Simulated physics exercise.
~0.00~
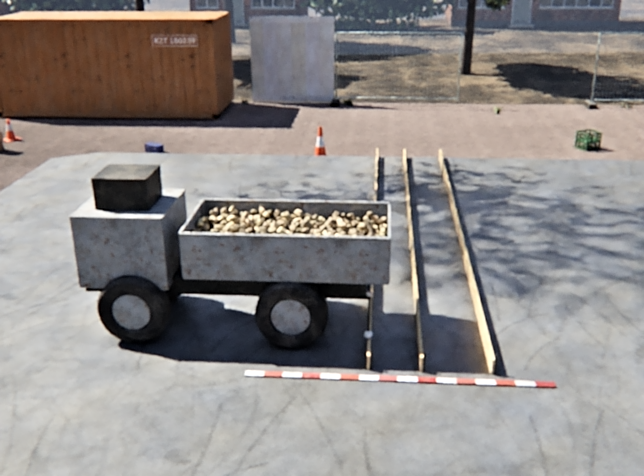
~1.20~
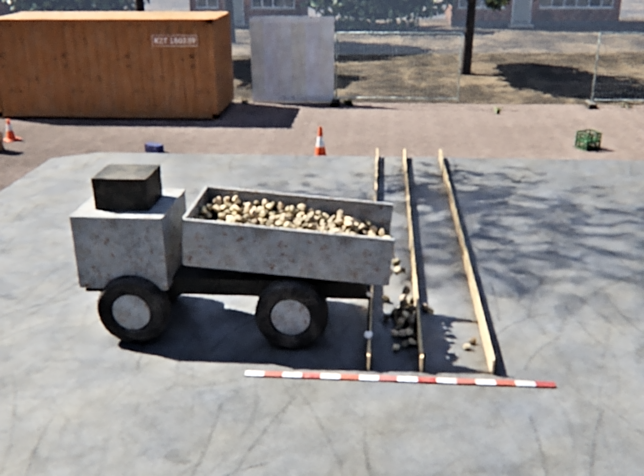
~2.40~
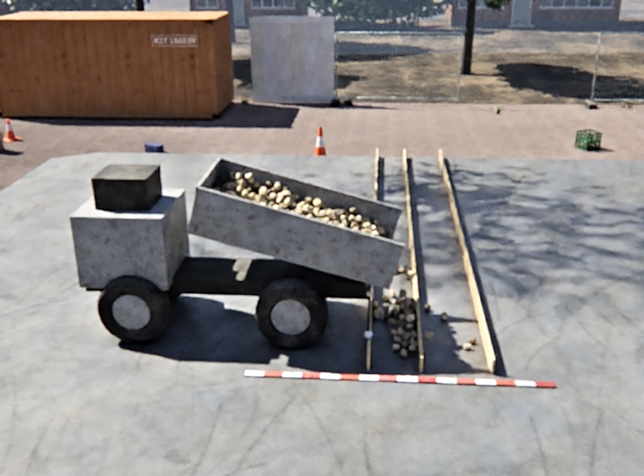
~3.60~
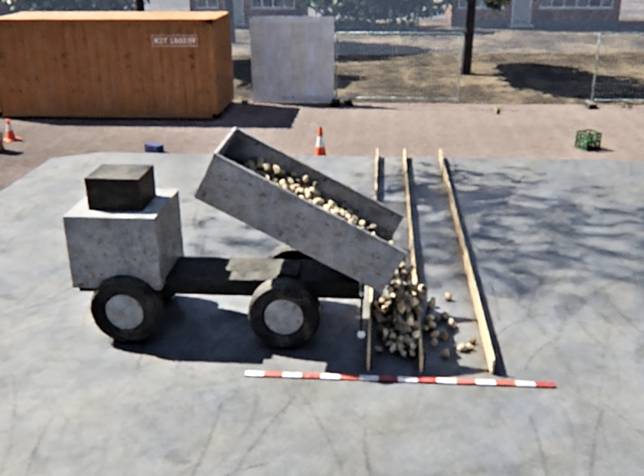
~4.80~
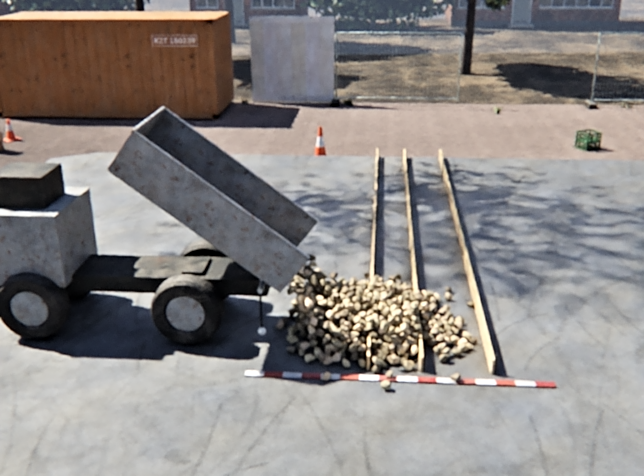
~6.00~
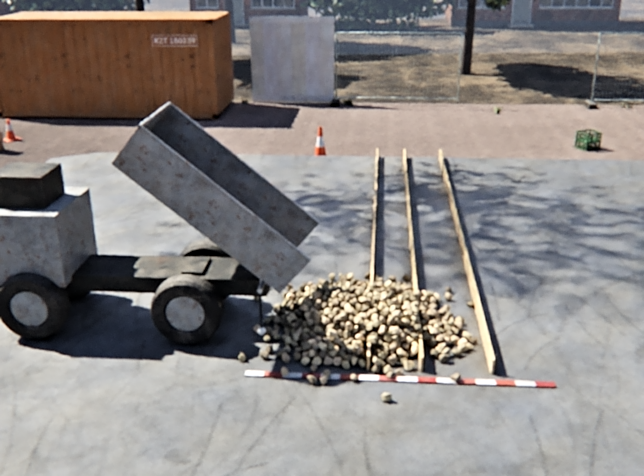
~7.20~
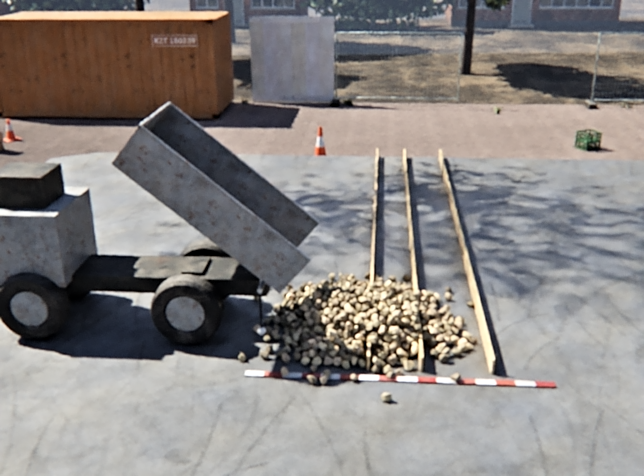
A grey tipping truck raises its stone-filled bed, spilling pale rocks behind it onto the boards on the ground, then moves left as the load pours out, leaving the bed tilted and empty beside a broad heap that partly covers the boards.
